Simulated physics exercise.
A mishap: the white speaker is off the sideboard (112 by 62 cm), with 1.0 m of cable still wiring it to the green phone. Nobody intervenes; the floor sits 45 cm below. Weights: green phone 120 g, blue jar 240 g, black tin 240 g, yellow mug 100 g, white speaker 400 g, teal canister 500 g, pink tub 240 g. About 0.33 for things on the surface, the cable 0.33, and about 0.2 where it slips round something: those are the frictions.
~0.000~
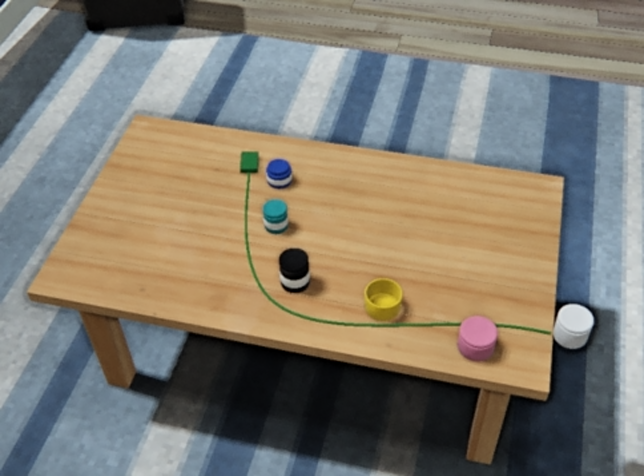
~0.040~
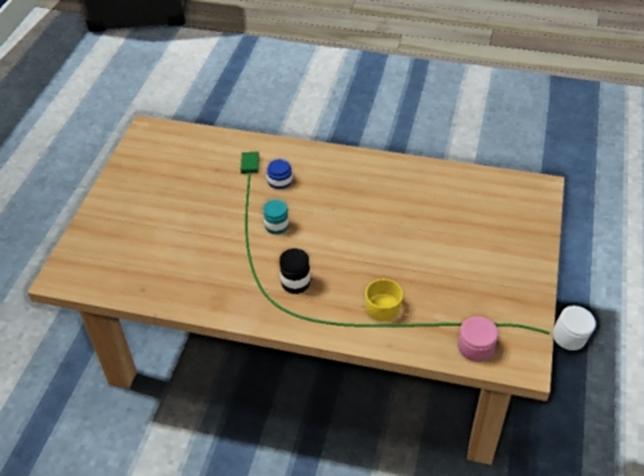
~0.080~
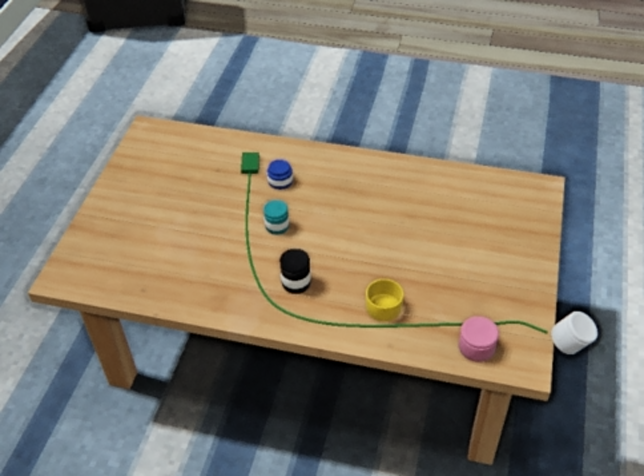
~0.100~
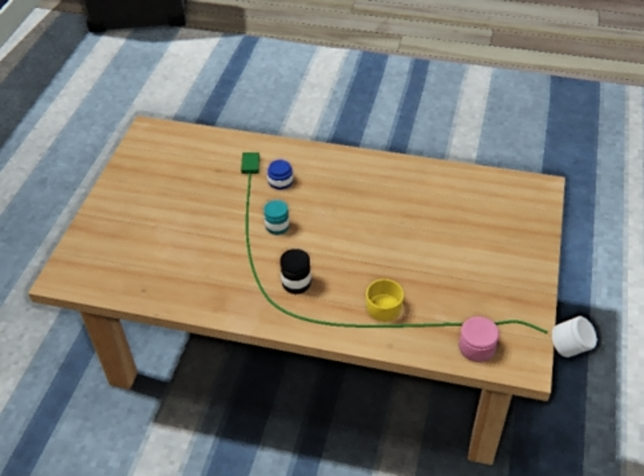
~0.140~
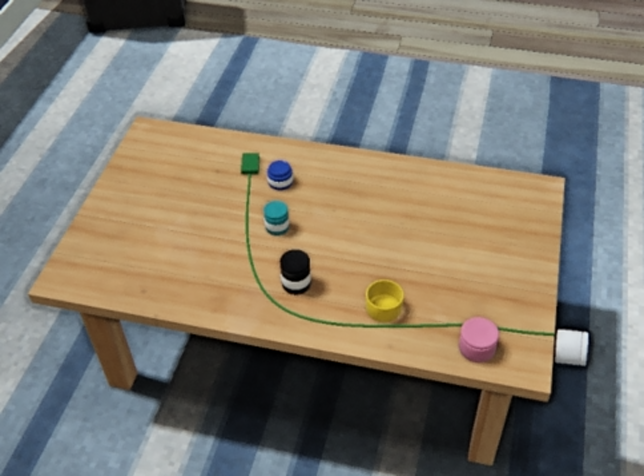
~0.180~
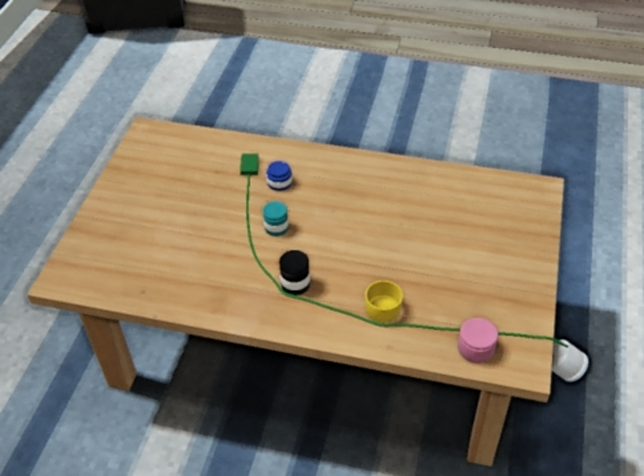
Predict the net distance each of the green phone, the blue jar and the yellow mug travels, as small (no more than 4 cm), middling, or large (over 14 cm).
Prediction: The green phone large, the blue jar small, the yellow mug middling.
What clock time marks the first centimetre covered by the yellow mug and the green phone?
On the clock, yellow mug 0.24 s and green phone 0.22 s.
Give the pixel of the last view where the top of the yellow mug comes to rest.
The top finishes roughly at pixel (405, 263) of the last view.
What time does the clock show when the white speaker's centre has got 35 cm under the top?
0.40 s.
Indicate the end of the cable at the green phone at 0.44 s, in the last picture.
(267, 240), roughly.
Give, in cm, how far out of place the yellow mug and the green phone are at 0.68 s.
I'd say the yellow mug is some 10 cm out, the green phone some 50 cm.
By 0.4 s, the cable's tail end at (267, 240); green phone 23 cm off its start, yellow mug 8 cm off its start, black tin 10 cm off its start.
By 0.7 s, the cable's tail end at (291, 314); green phone 51 cm off its start, yellow mug 10 cm off its start, black tin 15 cm off its start.
By 0.9 s, the cable has left the top; green phone over the edge, yellow mug 10 cm off its start at (405, 263), black tin 15 cm off its start at (350, 227).
By 1.2 s, the cable has left the top; green phone over the edge, yellow mug 10 cm off its start, black tin 15 cm off its start.
By 2.4 s, the cable has left the top; green phone over the edge, yellow mug 10 cm off its start at (405, 263), blue jar 0 cm off its start at (279, 168), black tin 15 cm off its start at (350, 227).
